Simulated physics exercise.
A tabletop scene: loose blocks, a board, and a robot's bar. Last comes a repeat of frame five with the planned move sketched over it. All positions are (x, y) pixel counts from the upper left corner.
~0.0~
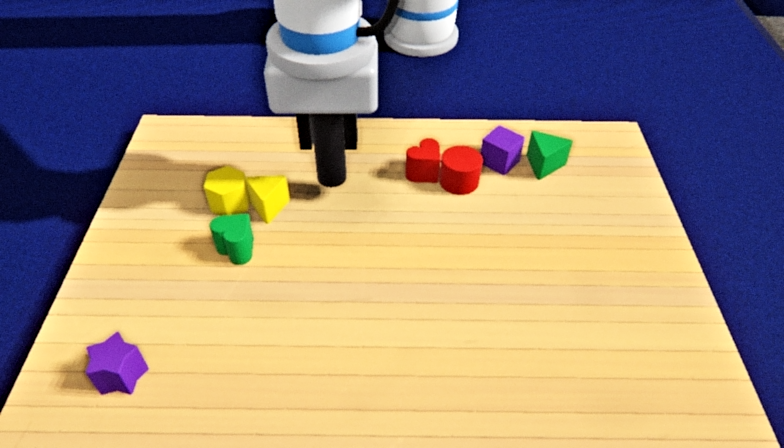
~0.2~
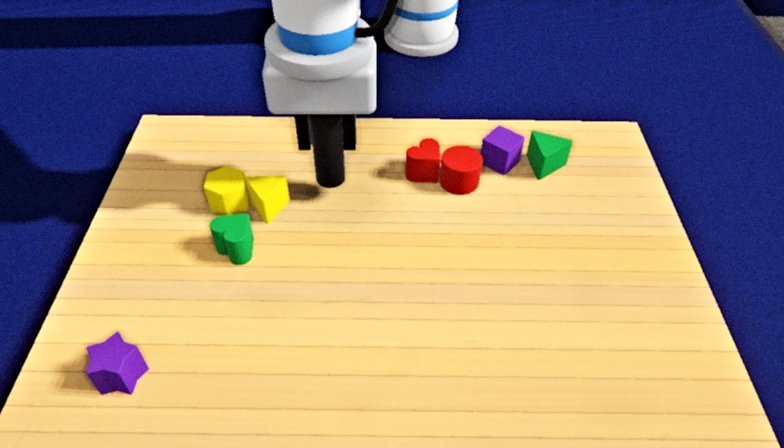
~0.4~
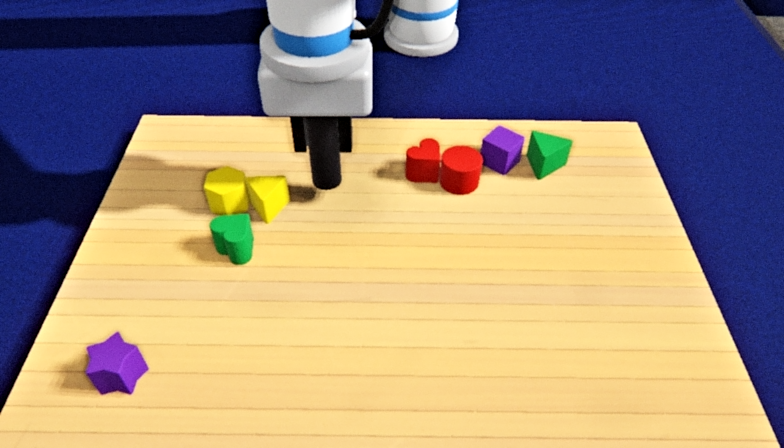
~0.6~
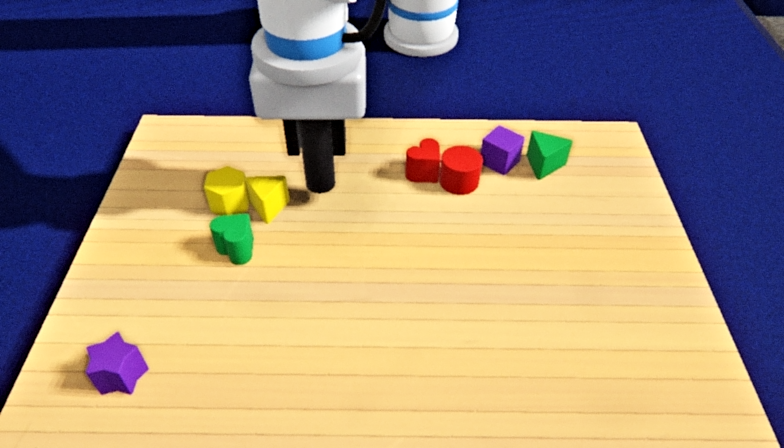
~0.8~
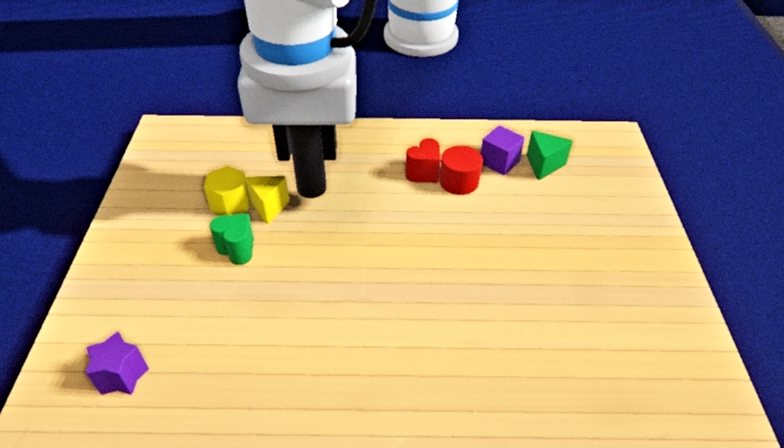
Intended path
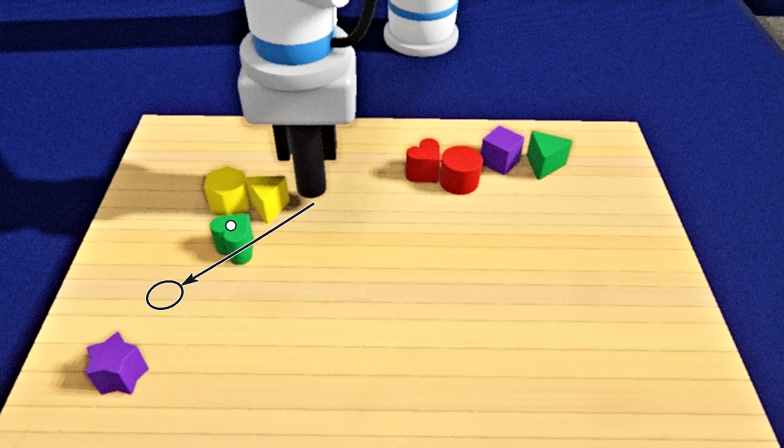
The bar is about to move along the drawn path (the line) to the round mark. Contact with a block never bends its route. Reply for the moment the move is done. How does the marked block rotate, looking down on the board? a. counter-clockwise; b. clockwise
I choose a.
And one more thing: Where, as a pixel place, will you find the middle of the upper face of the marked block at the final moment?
At the end it should sit near (124, 293).
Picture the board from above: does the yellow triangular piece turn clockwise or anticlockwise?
Twists clockwise.
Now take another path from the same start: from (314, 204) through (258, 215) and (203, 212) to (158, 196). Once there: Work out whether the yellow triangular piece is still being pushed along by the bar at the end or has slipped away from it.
It escapes to one side.
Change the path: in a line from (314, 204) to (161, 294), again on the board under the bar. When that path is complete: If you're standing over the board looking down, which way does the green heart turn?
It spins anti-clockwise.
The line goes in a line from (314, 204) to (165, 295); the dot is on the green heart.
What follows on the original path. One third of the way, bar at (266, 217); yellow triangular piece at (259, 186), turned 20° clockwise.
Two thirds of the way, bar at (215, 247); green heart at (182, 256), turned 30° anticlockwise; yellow triangular piece at (259, 186), turned 20° clockwise.
At the end, bar at (159, 280); yellow six-sided block unmoved; green heart at (124, 293), turned 45° anticlockwise; yellow triangular piece at (259, 186), turned 20° clockwise.
